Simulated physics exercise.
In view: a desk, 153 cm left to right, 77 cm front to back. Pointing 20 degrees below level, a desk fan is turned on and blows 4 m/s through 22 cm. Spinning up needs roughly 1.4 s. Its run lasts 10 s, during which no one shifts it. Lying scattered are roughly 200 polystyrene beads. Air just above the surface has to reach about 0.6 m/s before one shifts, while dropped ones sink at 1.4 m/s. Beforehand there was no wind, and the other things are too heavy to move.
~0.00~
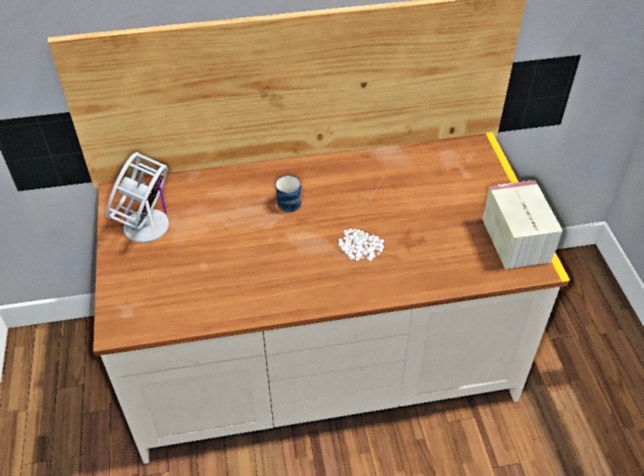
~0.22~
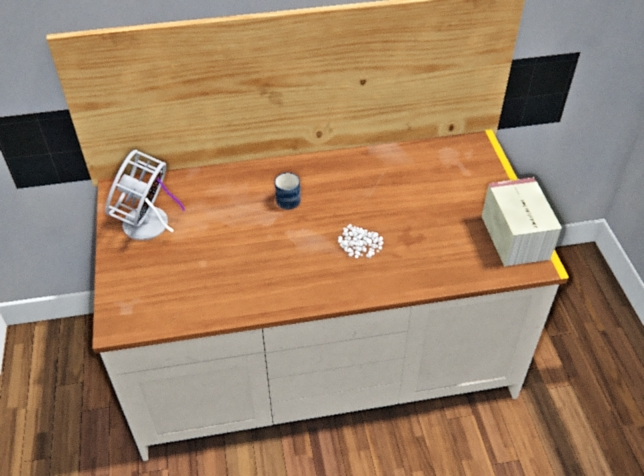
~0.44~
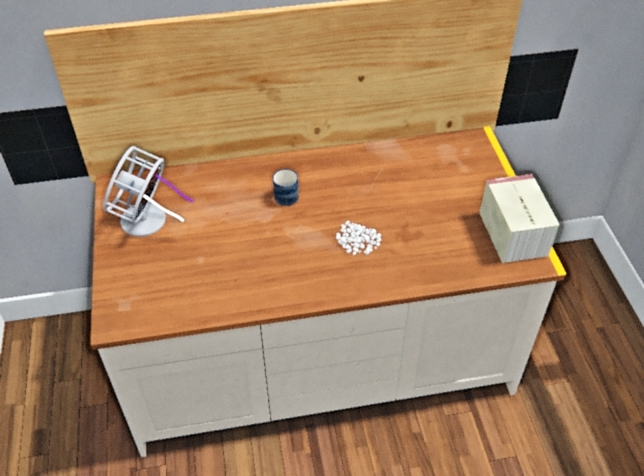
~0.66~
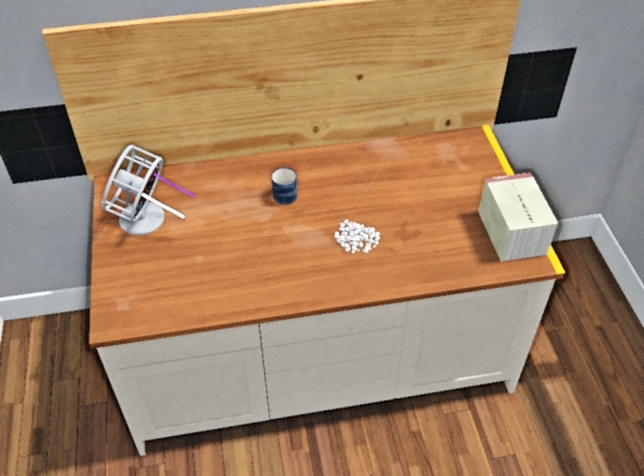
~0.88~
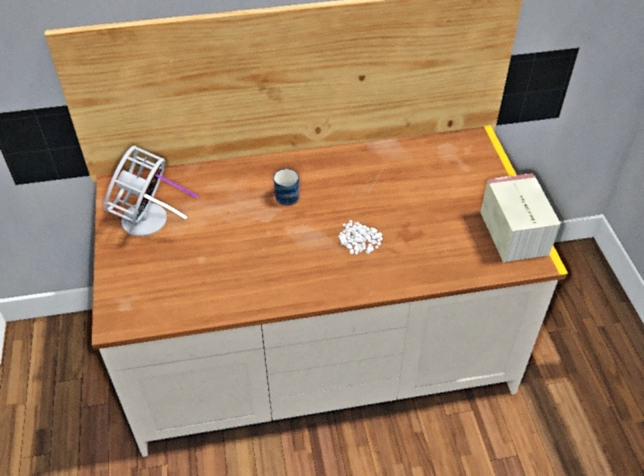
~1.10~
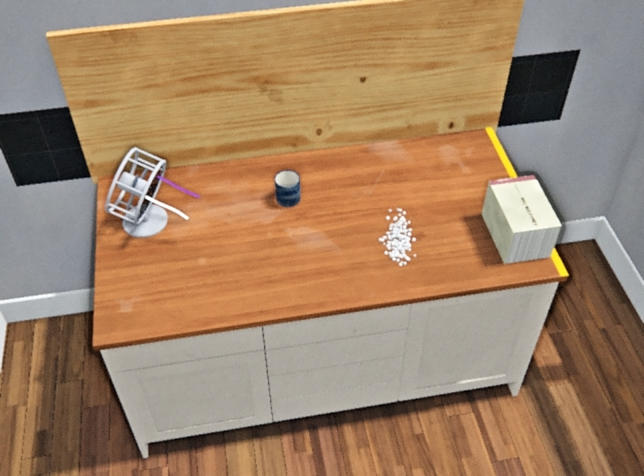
On a wooden countertop, small white beads lie still beside a fan, then shift right.
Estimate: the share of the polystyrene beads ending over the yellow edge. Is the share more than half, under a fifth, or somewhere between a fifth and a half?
The share is between a fifth and a half.
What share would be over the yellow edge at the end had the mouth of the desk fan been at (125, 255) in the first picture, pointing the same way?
Near 100 per cent.
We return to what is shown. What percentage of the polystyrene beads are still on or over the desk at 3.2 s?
Share at that time: Some 2 %.
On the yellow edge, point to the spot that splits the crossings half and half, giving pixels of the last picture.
Around (512, 167).
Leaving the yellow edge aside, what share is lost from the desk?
It comes out at some 60 %.
After 2.0 s, 30 % are over the yellow edge; 86 % have settled or left.
After 3.2 s, 36 % are over the yellow edge; 98 % have settled or left.
After 5.5 s, 38 % are over the yellow edge; 100 % have settled or left.
After 10.0 s, at the end, 38 % are over the yellow edge.
